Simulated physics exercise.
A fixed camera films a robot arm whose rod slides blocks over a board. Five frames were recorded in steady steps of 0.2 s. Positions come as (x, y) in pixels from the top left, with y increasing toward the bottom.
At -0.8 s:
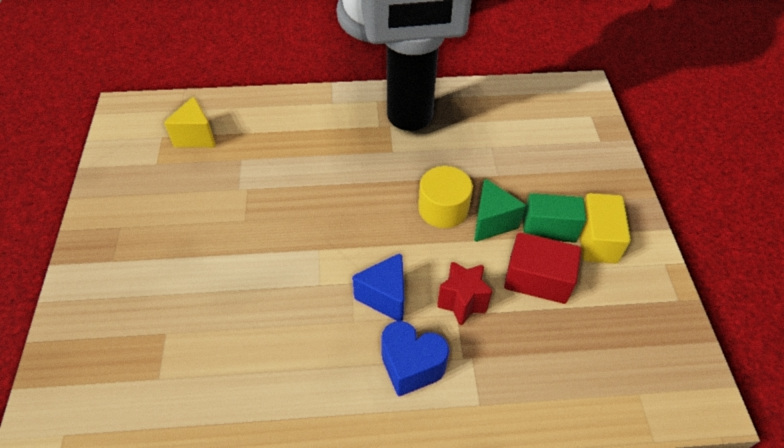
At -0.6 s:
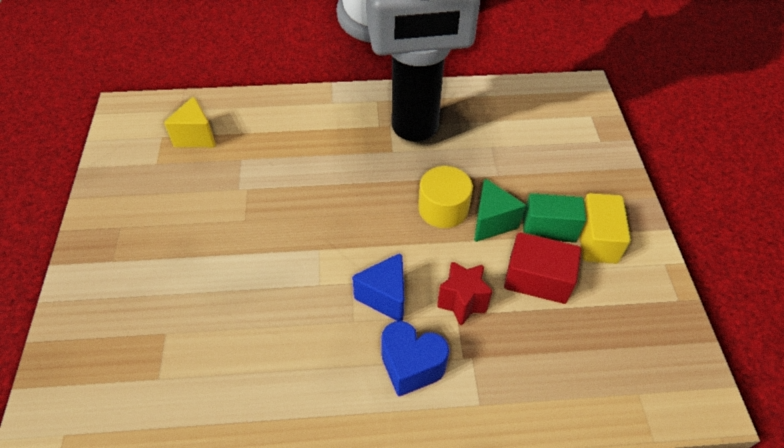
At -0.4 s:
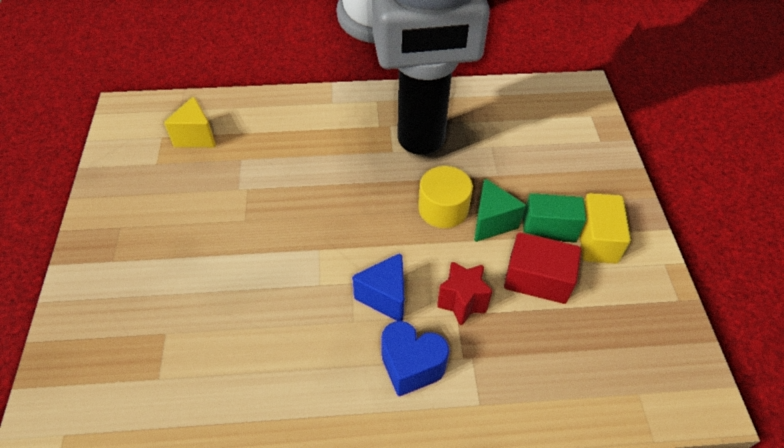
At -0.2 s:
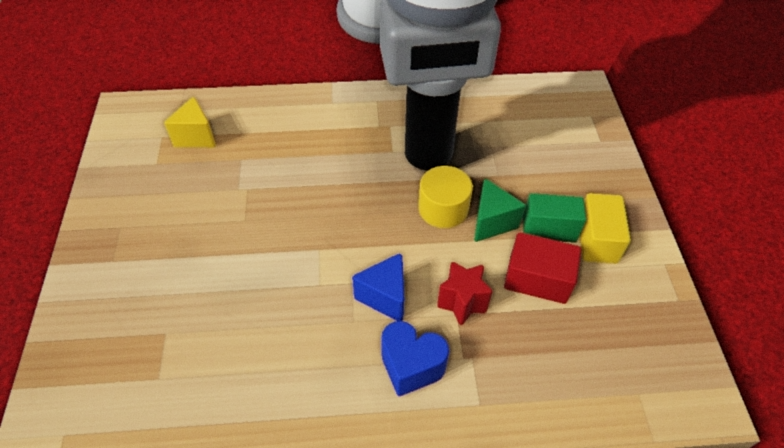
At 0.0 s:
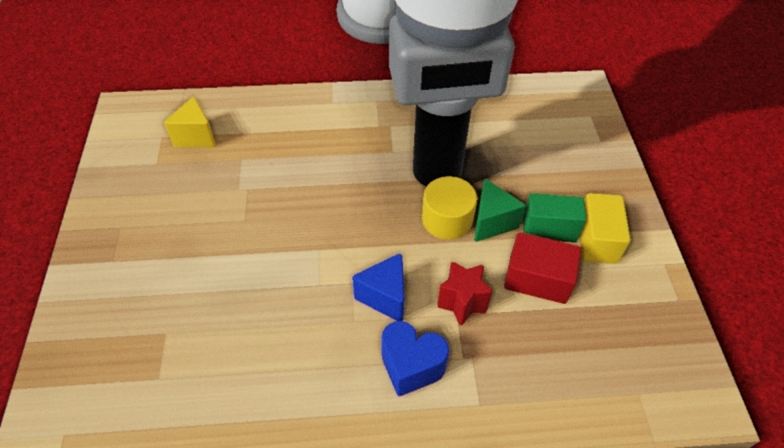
A robot arm with a black rod moving toward a yellow cylinder among coloured blocks on a wooden board, nudging it slightly.
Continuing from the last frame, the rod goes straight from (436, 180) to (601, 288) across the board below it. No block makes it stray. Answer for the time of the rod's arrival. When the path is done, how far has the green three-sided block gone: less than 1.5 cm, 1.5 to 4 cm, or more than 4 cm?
If I had to pick, the green three-sided block travels beyond 4 cm here.
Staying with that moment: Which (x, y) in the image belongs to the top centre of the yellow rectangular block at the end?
It ends at (653, 210).
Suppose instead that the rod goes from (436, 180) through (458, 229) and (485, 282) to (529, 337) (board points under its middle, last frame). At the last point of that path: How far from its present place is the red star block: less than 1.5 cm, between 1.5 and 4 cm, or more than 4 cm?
It ends farther than 4 cm from its spot.
On the path given first. One third of the way, rod (489, 207); yellow cylinder (466, 228); green three-sided block (520, 225), turned 20° clockwise; red rectangular block (551, 262); green rectangular block (566, 214), turned 15° anticlockwise; yellow rectangular block (616, 217).
Two thirds of the way, rod (545, 243); yellow cylinder (467, 229); green three-sided block (571, 264), turned 50° clockwise; red rectangular block (571, 303), turned 15° clockwise; green rectangular block (610, 232), turned 45° anticlockwise; yellow rectangular block (647, 214), turned 45° anticlockwise.
At the end, rod (605, 280); yellow cylinder (467, 229); green three-sided block (626, 308), turned 85° clockwise; red rectangular block (573, 314), turned 30° clockwise; green rectangular block (649, 251), turned 115° anticlockwise; yellow rectangular block (653, 210), turned 60° anticlockwise.
